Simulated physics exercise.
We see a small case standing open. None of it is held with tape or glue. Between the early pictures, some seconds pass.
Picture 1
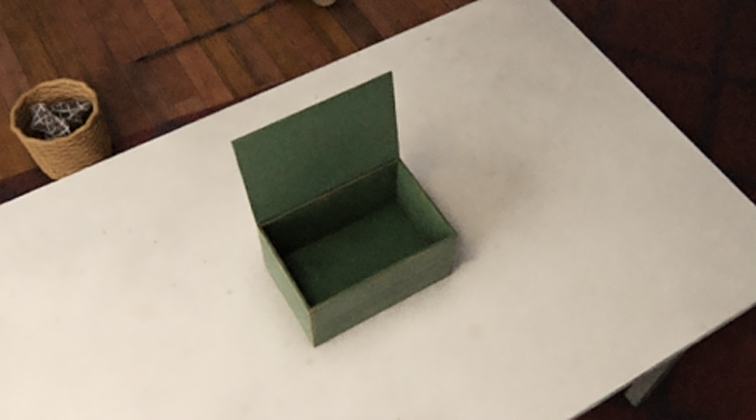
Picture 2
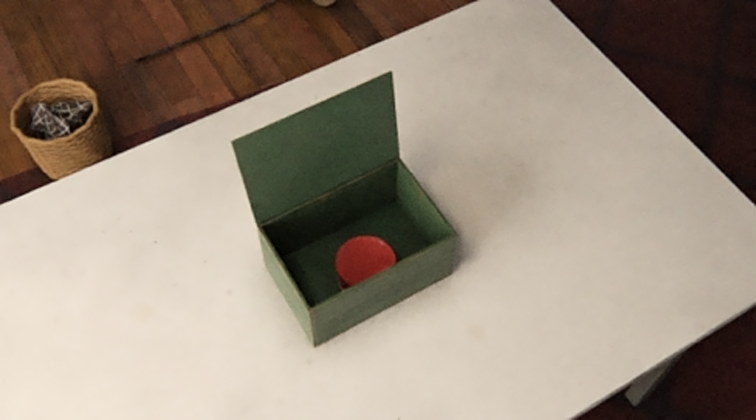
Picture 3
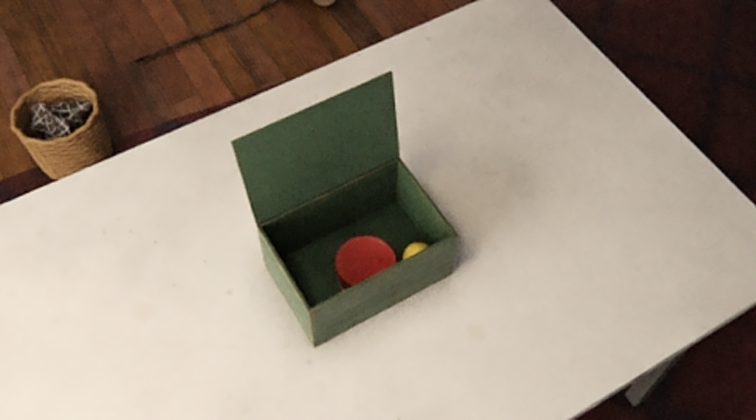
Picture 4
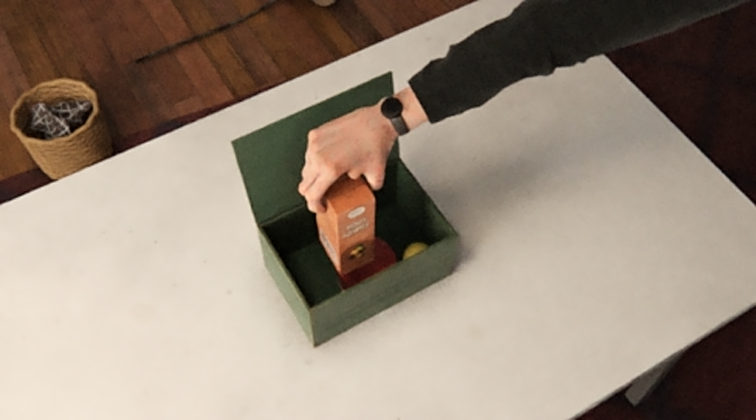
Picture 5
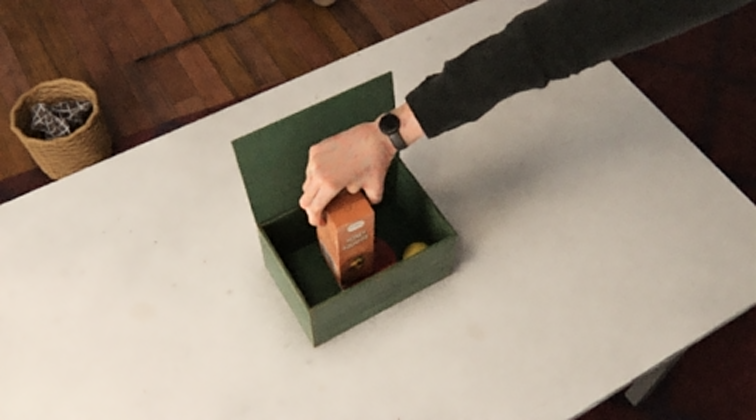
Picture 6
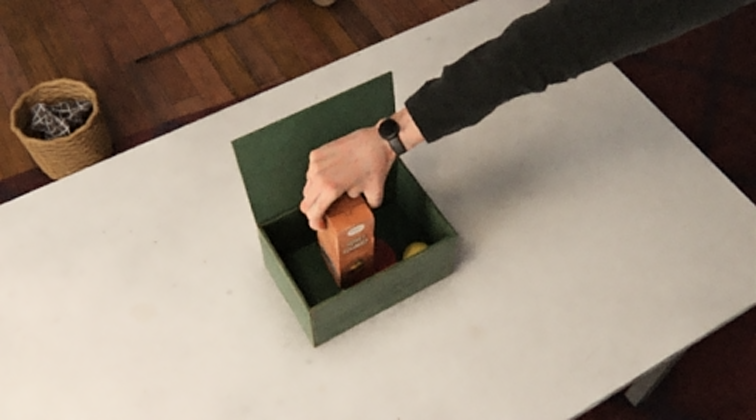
On a pale table above a wooden floor, a small green case stands open and empty, then holds a round red tub, and next a small yellow item beside it. A dark-sleeved arm wearing a watch lowers an orange carton inside, and the hand stays on its top, barely moving.
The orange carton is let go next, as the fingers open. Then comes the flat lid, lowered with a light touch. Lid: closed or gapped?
The lid does not fit.
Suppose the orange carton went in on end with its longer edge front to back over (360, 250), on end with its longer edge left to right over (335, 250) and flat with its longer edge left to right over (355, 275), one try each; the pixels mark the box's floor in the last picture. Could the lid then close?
Try one: Not closed. Try two: Not closed. Try three: Closed.
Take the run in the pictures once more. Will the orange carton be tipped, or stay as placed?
The orange carton keeps its pose.
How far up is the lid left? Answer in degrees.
Angle: About 60°.
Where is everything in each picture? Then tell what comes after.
In the first frame, the last thing is not in view yet.
In the second frame, the last thing is not in view yet; red tub (366, 269).
In the third frame, the last thing is not in view yet; red tub (366, 269).
In the fourth frame, on its way; orange carton (345, 220).
In the fifth frame, on its way; orange carton (345, 233).
In the sixth frame, in place under the hand; orange carton (345, 237).
Then, 1.10 s later than the last frame, lid starting down.
Then, 1.40 s later than the last frame, lid 69° above the rim.
Then, 3.40 s later than the last frame, lid 61° above the rim.
When it is over, lid 60° above the rim; all 3 as before. End places, in pixels of the last picture, orange carton near (345, 237).
